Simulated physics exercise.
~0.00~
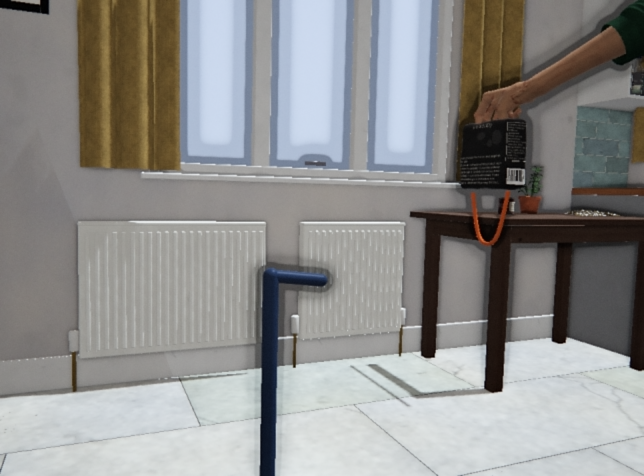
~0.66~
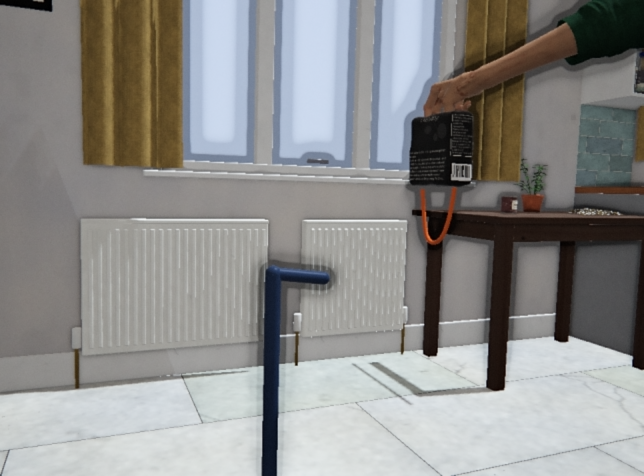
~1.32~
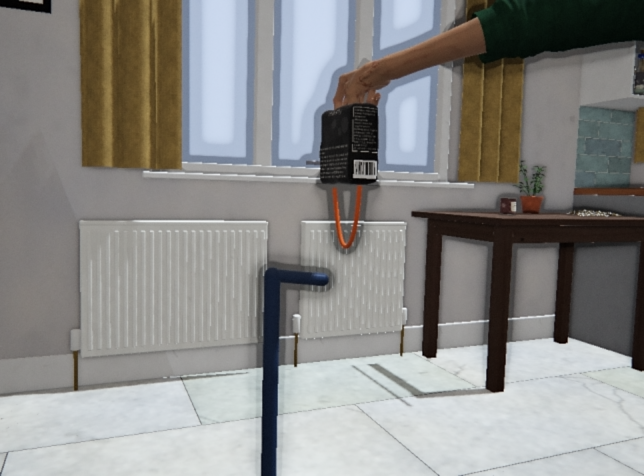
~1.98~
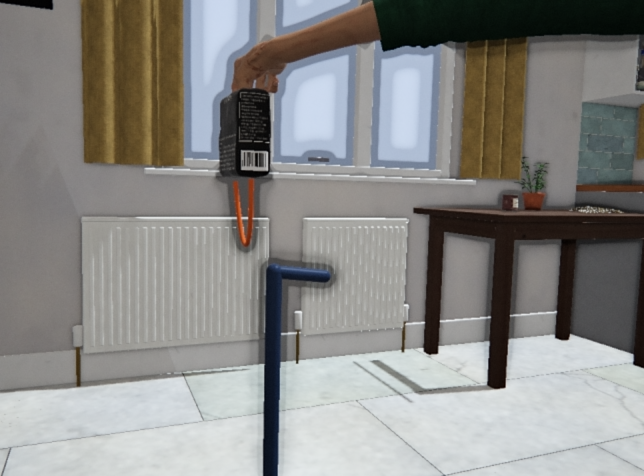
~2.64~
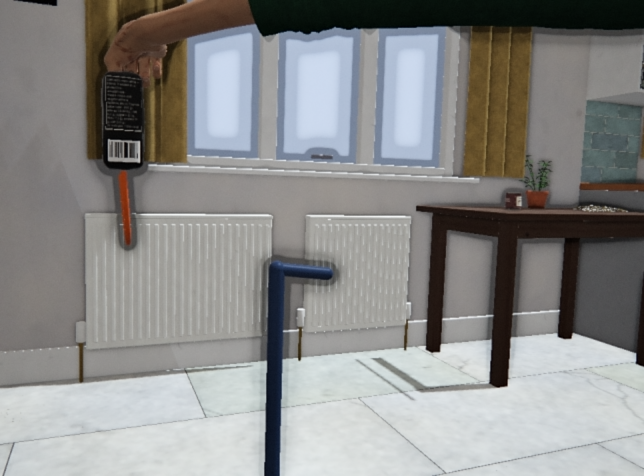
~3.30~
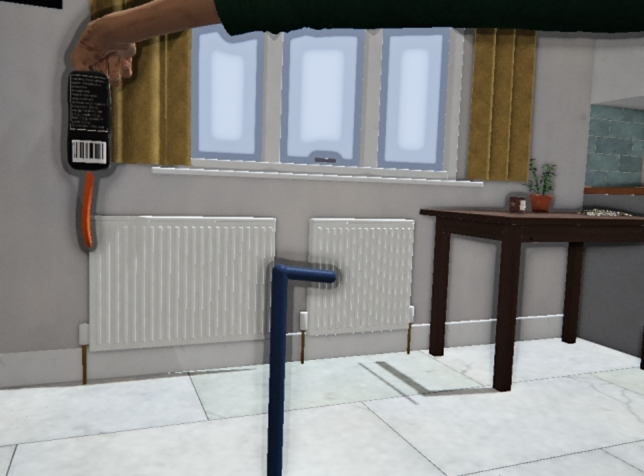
In a grey-walled room with a pale tiled floor, seen from a slightly swaying viewpoint facing a window with mustard curtains, two white radiators sit below the sill. A dark wooden table with a small potted plant stands at the right, and a blue post with a short arm pointing right rises in the foreground. A hand in a green sleeve holds a black pouch upright near the table, an orange loop dangling beneath it. The arm carries it steadily left, above the post and beyond. The loop passes without catching, and the pouch ends at the far left, still held.
